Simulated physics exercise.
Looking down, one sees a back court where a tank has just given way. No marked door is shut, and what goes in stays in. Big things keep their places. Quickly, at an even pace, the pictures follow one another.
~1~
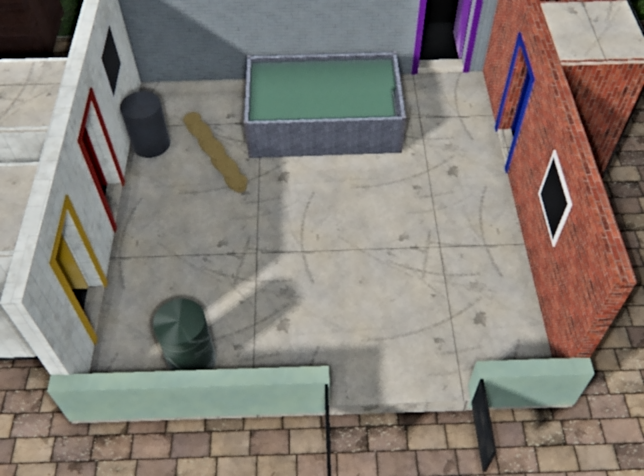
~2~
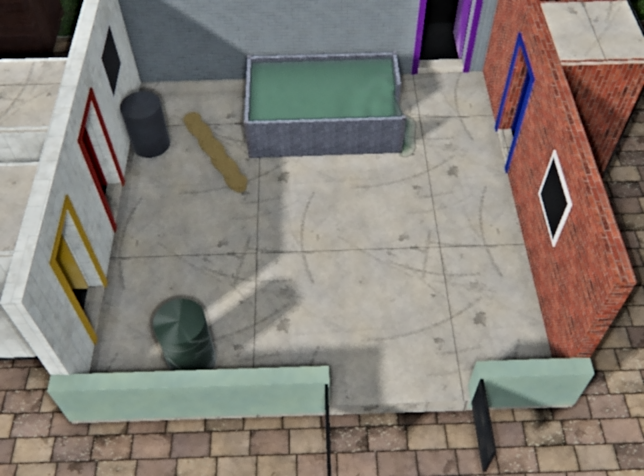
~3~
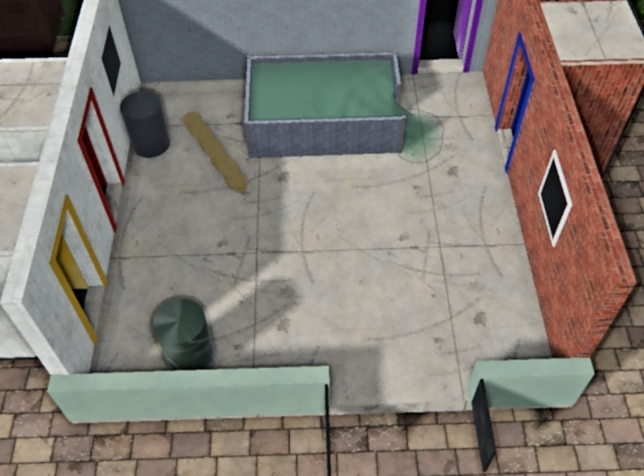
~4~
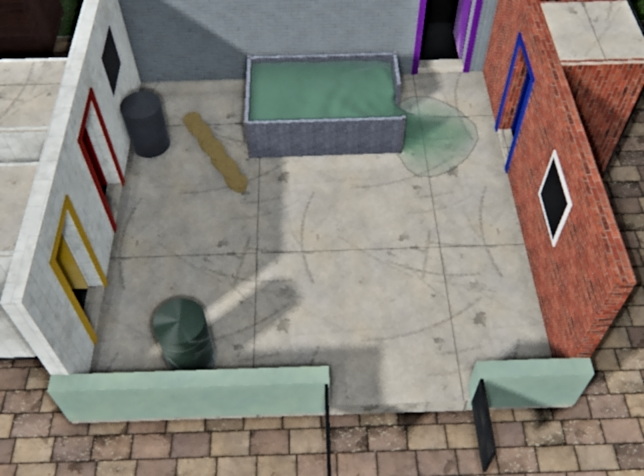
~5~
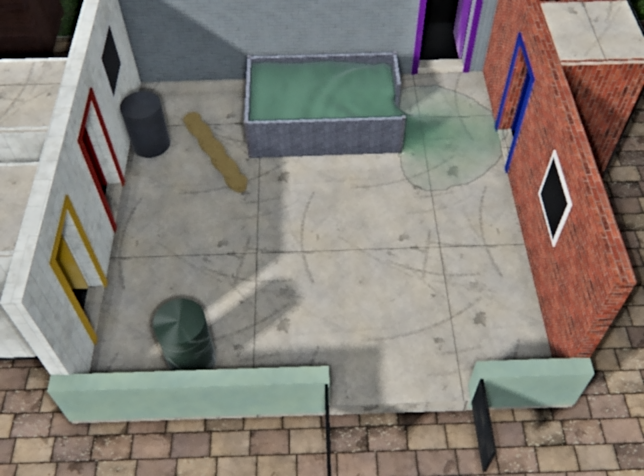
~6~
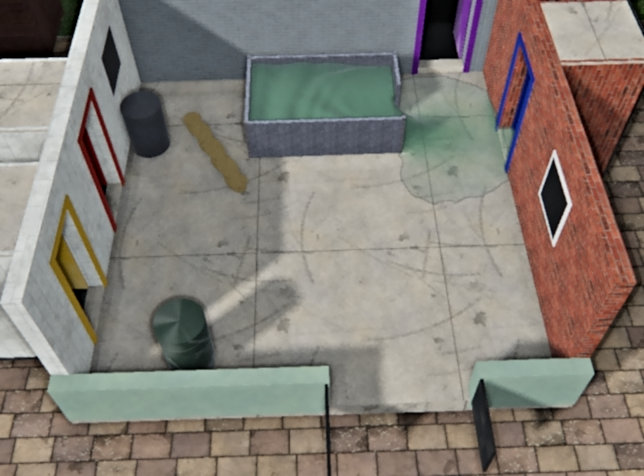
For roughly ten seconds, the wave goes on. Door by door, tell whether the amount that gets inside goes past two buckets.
Door by door: The yellow door stays at two buckets or less, the red door stays at two buckets or less, the blue door goes past two buckets, the purple door goes past two buckets.
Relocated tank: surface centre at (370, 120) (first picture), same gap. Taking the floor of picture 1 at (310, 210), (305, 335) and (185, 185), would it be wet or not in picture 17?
First spot bare, second bare, third bare.
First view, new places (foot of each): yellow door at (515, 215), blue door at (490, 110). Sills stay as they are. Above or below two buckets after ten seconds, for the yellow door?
Result - yellow: Crosses the limit.
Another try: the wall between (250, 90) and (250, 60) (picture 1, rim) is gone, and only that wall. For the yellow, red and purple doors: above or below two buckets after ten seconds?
In that case the yellow door overshoots, the red door stays within limits and the purple door stays within limits.
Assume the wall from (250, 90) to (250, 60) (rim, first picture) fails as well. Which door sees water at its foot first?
The red-painted one.
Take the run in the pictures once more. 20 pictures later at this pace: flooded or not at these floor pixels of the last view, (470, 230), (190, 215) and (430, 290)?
In that order the points end up soaked, high and dry and soaked.
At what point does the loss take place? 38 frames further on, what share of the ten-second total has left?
Near 75 in a hundred.
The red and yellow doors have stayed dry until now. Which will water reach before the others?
My answer: The red door.
A moment on, water covers 15 % of the floor; the yellow door not reached, the red door not reached, the blue door far over two buckets in, the purple door wet at the sill, nothing in.
Next, water covers 20 % of the floor; the yellow door not reached, the red door not reached, the blue door far over two buckets in, the purple door under two buckets in.
Then, water covers 30 % of the floor; the yellow door not reached, the red door not reached, the blue door far over two buckets in, the purple door over two buckets in.
Later, water covers 50 % of the floor; the yellow door not reached, the red door not reached, the blue door far over two buckets in, the purple door over two buckets in.
In the end, water covers 75 % of the floor; the yellow door wet at the sill, nothing in, the red door wet at the sill, nothing in, the blue door far over two buckets in, the purple door over two buckets in.
